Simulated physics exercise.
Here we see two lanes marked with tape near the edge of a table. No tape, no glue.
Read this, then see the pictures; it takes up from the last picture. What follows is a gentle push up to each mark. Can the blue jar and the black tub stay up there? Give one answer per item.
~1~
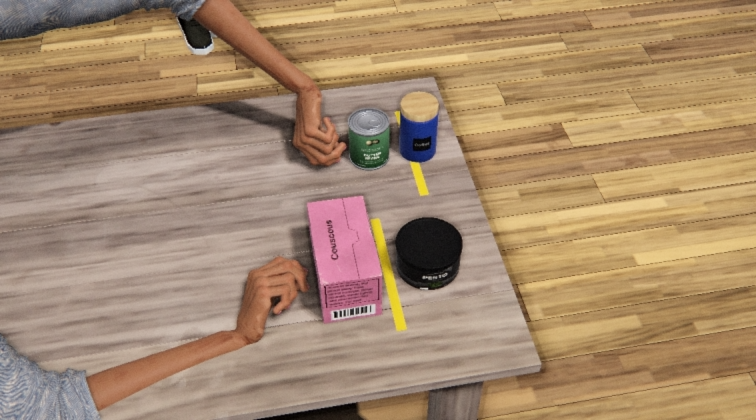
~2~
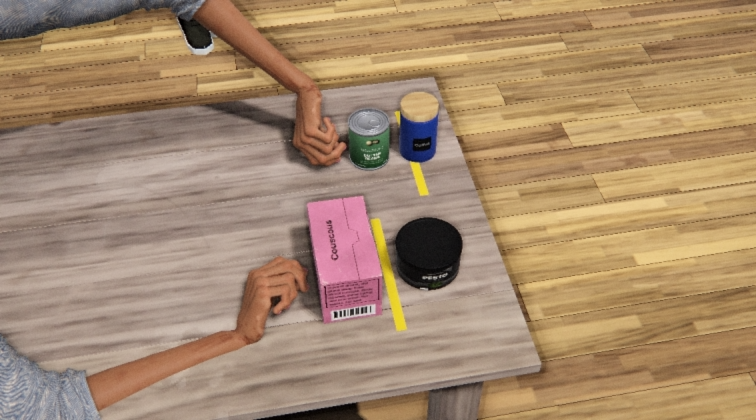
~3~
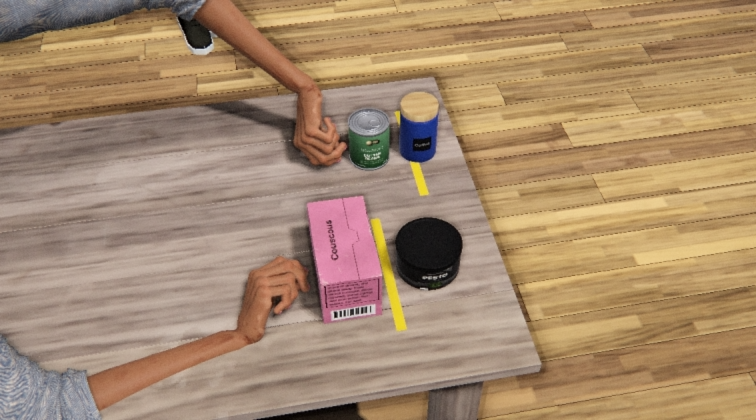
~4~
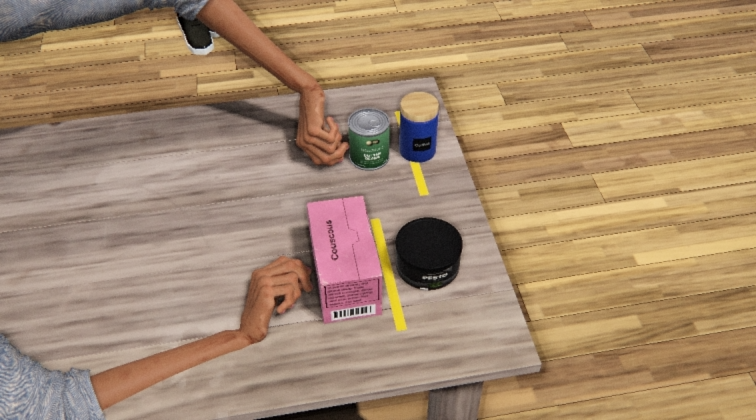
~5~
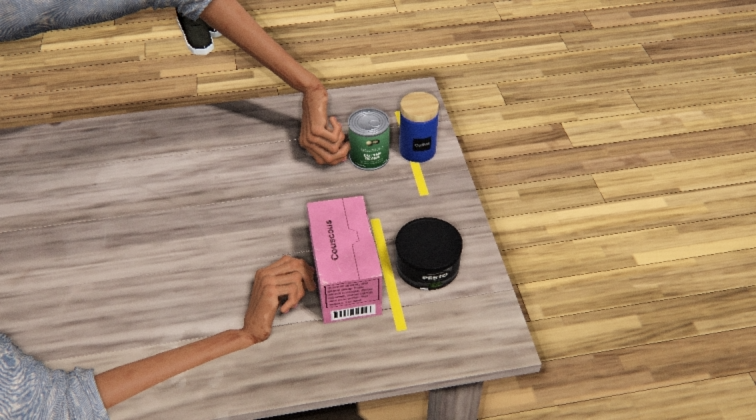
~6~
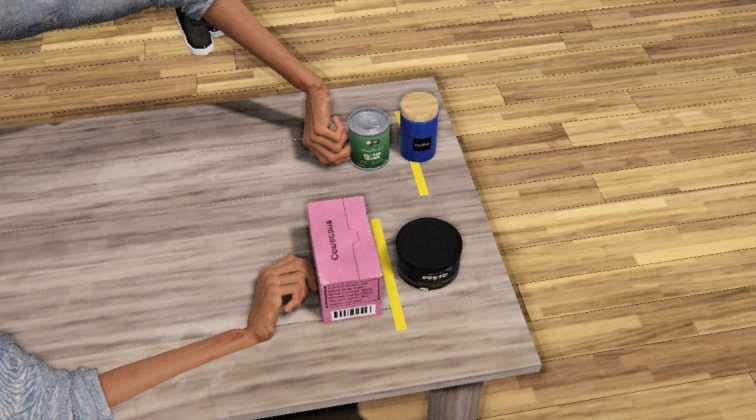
Well, the blue jar goes off the side, and the black tub remains on the tabletop.
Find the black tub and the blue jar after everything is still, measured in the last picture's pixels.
First (481, 246), then (638, 310).
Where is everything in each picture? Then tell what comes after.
In the first frame, blue jar (418, 127); black tub (428, 254); green pot (369, 139).
In the second frame, black tub (428, 254); pink box (344, 258).
In the third frame, blue jar (419, 128); green pot (369, 140).
In the fourth frame, black tub (428, 254); pink box (344, 258).
In the fifth frame, blue jar (419, 127); green pot (369, 139).
In the sixth frame, blue jar (419, 128); black tub (428, 254); pink box (344, 258).
Then, 1.96 s on from there, blue jar on its way down near (506, 174); black tub displaced about its own width near (481, 246).
In the end, the blue jar drops to the floor, near (638, 309); the black tub is still on the table, near (481, 246).
